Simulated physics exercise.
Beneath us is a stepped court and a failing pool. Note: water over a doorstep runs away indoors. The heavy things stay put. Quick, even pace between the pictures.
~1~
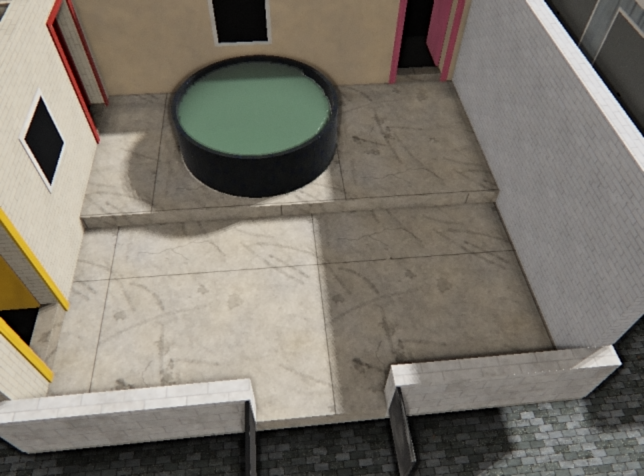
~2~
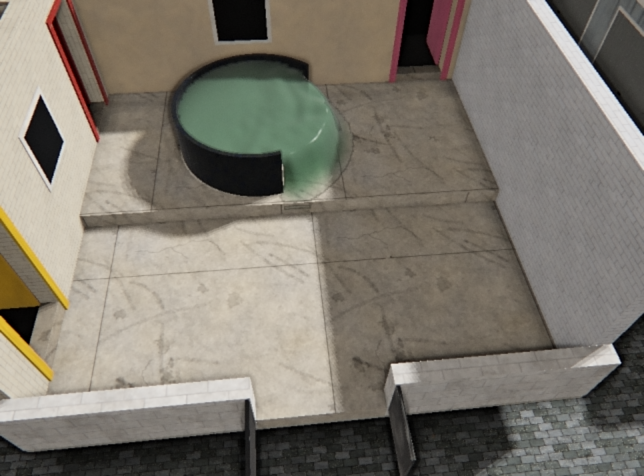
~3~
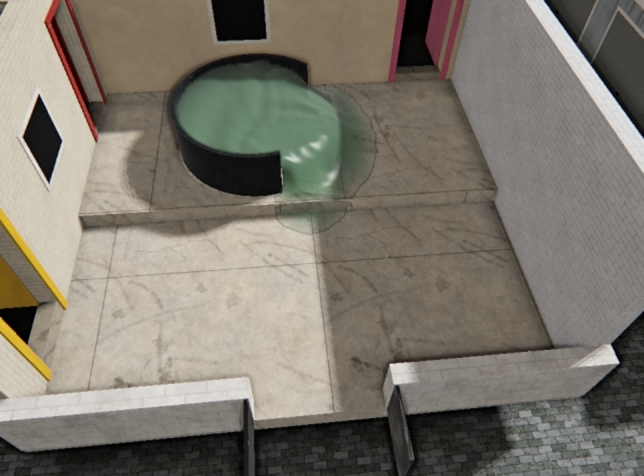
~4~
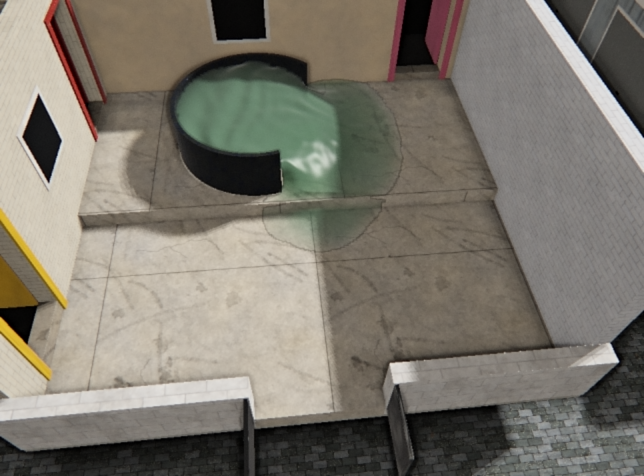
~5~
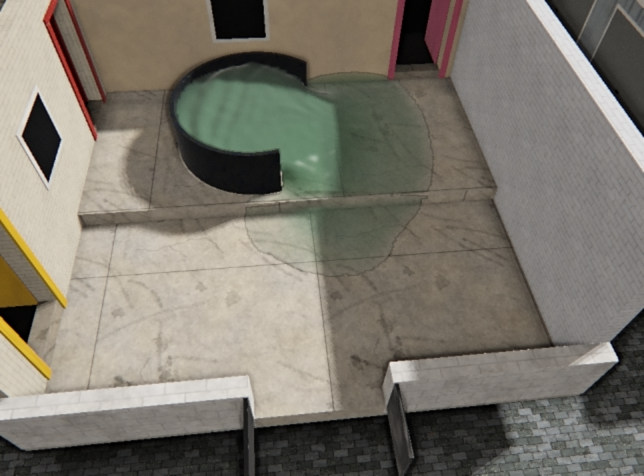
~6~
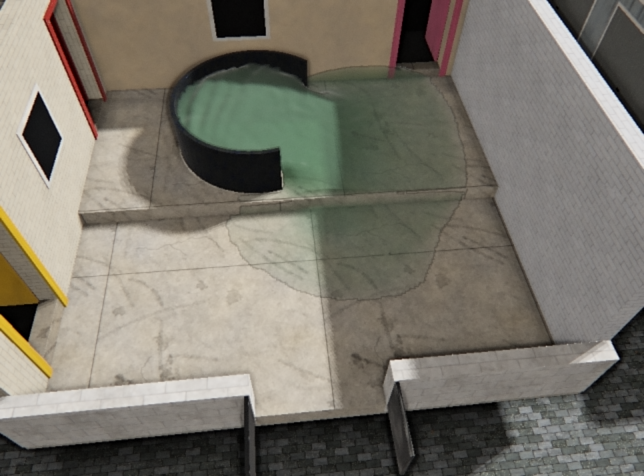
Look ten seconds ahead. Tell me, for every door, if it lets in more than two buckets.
Result: The pink door is swamped. The yellow door is not swamped. The red door is not swamped.
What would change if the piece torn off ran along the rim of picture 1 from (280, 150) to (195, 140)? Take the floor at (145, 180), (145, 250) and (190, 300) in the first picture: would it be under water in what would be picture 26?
Point one not reached; point two reached; point three reached.
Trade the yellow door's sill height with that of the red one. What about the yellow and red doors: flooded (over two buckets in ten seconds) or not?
The yellow door overshoots the limit, while the red door falls short of it.
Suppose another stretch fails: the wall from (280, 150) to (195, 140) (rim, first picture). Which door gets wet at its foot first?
Answer: The yellow-painted one.
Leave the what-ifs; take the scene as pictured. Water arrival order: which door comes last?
I'd say the one in red.
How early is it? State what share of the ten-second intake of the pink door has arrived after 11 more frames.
My estimate: Close to 25 per cent.
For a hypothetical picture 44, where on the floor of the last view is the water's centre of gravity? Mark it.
Centre of mass: Roughly (336, 225).
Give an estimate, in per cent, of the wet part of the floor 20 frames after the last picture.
Near 55 in a hundred.
A moment on, water covers 55 % of the floor; the pink door wet at the sill, nothing in, the yellow door not reached, the red door not reached.
Next, water covers 50 % of the floor; the pink door over two buckets in, the yellow door not reached, the red door not reached.
Then, water covers 55 % of the floor; the pink door far over two buckets in, the yellow door not reached, the red door not reached.
Later, water covers 85 % of the floor; the pink door far over two buckets in, the yellow door wet at the sill, nothing in, the red door wet at the sill, nothing in.
In the end, water covers 90 % of the floor; the pink door far over two buckets in, the yellow door wet at the sill, nothing in, the red door wet at the sill, nothing in.
